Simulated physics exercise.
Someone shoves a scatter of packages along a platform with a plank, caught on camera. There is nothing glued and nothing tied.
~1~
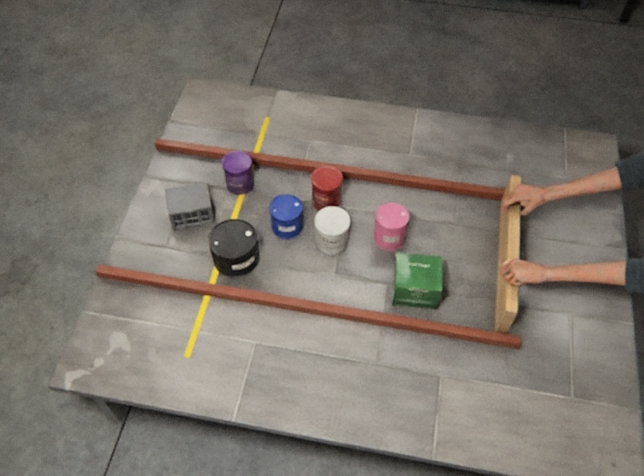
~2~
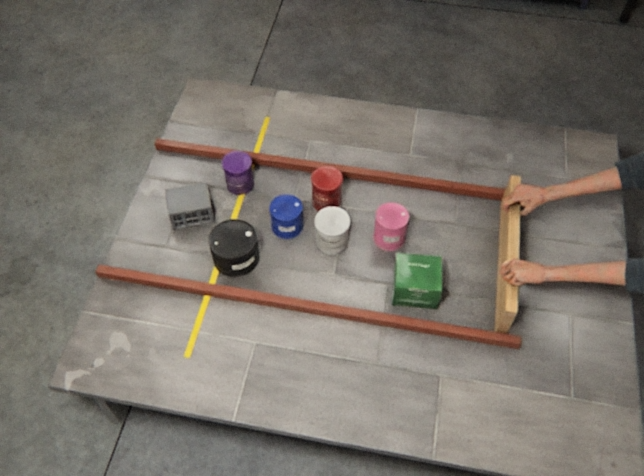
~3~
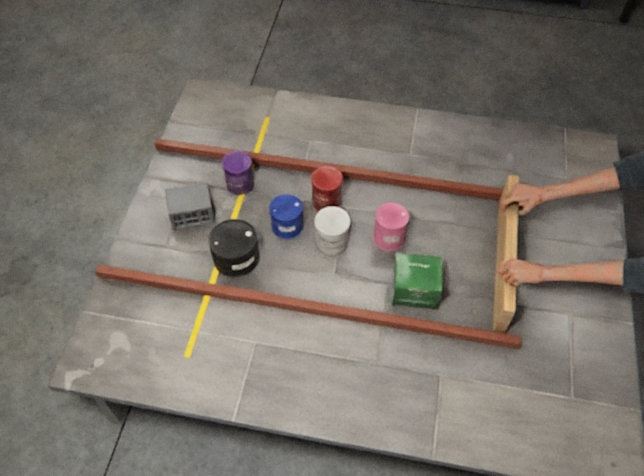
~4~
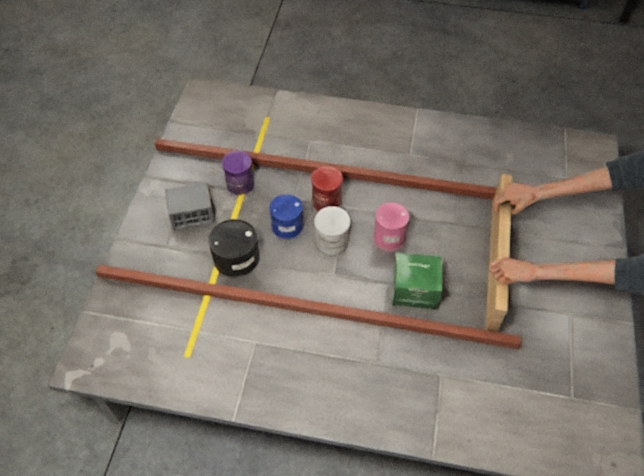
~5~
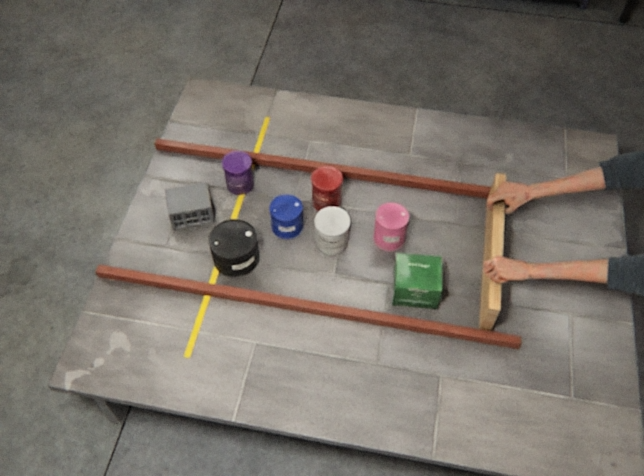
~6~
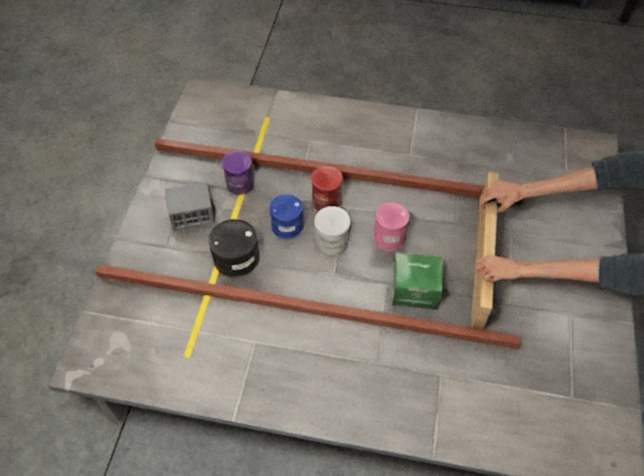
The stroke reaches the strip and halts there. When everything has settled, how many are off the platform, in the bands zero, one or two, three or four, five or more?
Nothing goes over.
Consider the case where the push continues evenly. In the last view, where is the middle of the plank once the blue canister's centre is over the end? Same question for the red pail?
For the blue canister, about (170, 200); for the red pail, about (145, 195).
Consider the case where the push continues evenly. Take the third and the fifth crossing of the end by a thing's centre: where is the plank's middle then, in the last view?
The middle is near (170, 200) first and near (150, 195) after.
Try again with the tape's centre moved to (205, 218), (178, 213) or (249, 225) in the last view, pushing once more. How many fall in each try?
Tallies in the order given: 0, 2, 0.
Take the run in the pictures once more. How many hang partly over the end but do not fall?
The figure is 0.
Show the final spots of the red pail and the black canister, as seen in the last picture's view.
Going in order, first (228, 175) and next (156, 235).
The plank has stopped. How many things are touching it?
In contact: 4.
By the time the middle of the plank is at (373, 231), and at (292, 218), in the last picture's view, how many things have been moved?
Tally: 3; 6.
A little later, none off yet; grey crate at rest near (190, 206); purple pail at rest near (239, 173); black canister at rest near (235, 248).
When it is over, the number that fall off is zero.
